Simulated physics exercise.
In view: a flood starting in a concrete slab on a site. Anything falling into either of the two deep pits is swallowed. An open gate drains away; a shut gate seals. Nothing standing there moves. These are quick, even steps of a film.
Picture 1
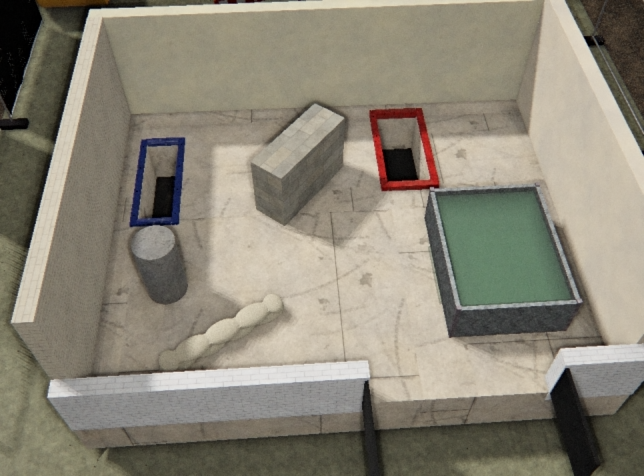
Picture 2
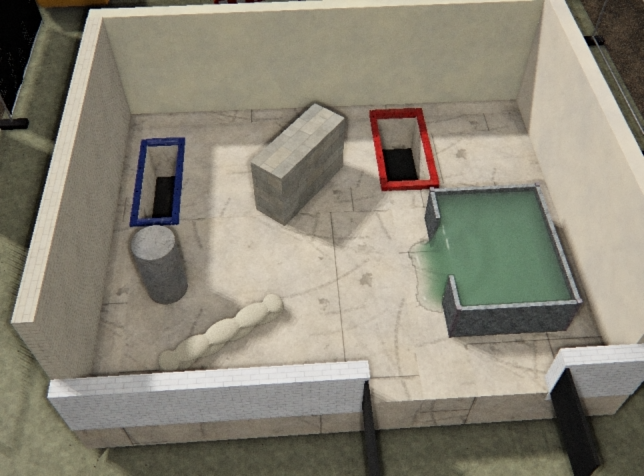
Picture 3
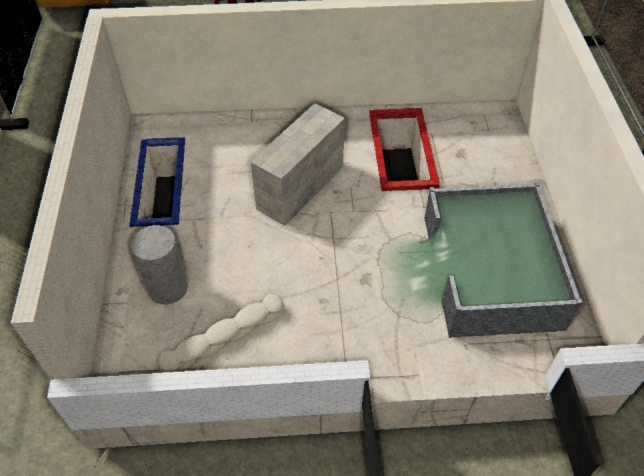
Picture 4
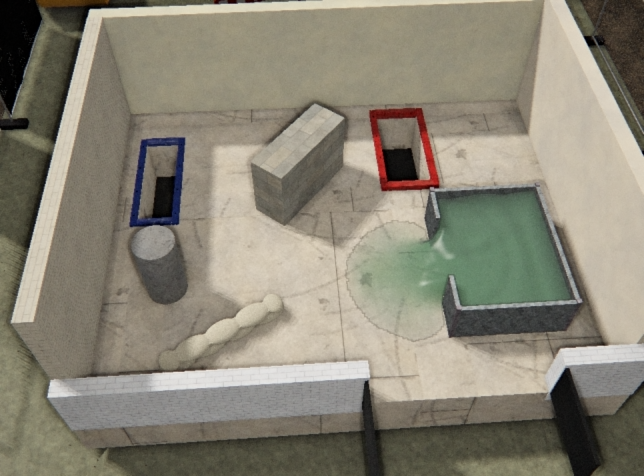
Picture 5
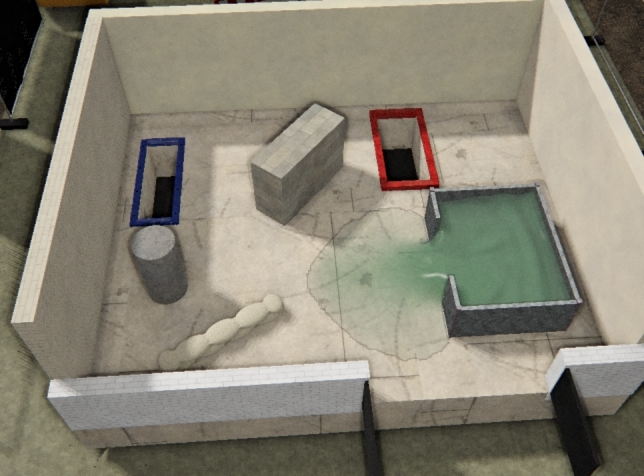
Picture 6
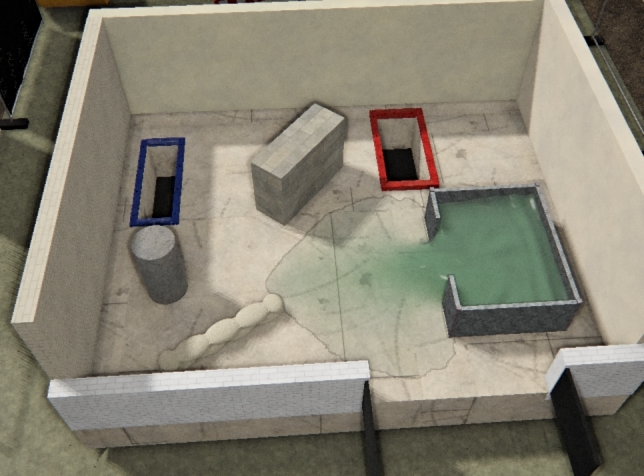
The video shows a walled concrete slab with blue-rimmed and red-rimmed openings, a block, a cylinder and a tank of green water. The tank's left side opens, and water pours out, spreading leftward across the floor to the pale, lumpy barrier.
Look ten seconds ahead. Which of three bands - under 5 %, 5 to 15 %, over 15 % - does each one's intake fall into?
In order: The gate lies in the five-to-fifteen range, the red pit fails to reach five per cent, the blue pit lies in the five-to-fifteen range.
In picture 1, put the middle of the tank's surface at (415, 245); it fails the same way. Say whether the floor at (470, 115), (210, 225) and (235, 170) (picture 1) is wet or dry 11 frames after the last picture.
So, first one stays dry, second one got wet, third one stays dry.
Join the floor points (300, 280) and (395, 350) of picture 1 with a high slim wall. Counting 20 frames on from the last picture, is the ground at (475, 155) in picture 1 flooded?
Verdict: The spot is spared.
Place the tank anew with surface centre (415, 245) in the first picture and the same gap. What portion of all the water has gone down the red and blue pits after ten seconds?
I'd guess red takes near 0 % and blue near 14 %.
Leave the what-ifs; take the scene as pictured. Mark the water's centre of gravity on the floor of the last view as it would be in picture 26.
At roughly (330, 279).
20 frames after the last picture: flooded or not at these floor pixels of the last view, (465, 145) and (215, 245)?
As listed: Unwetted; swamped.
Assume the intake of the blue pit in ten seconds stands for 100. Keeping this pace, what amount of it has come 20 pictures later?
By my reckoning, 35 percent.
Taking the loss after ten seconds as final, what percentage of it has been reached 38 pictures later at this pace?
My estimate is roughly 55 percent.
A moment on, water covers 30 % of the floor; the gate 0 %, the red pit 0 %, the blue pit 0 %.
Next, water covers 40 % of the floor; the gate 1 %, the red pit 0 %, the blue pit 0 %.
Then, water covers 50 % of the floor; the gate 1 %, the red pit 0 %, the blue pit 2 %.
Later, water covers 65 % of the floor; the gate 2 %, the red pit 0 %, the blue pit 6 %.
In the end, water covers 85 % of the floor; the gate 8 %, the red pit 0 %, the blue pit 7 %.
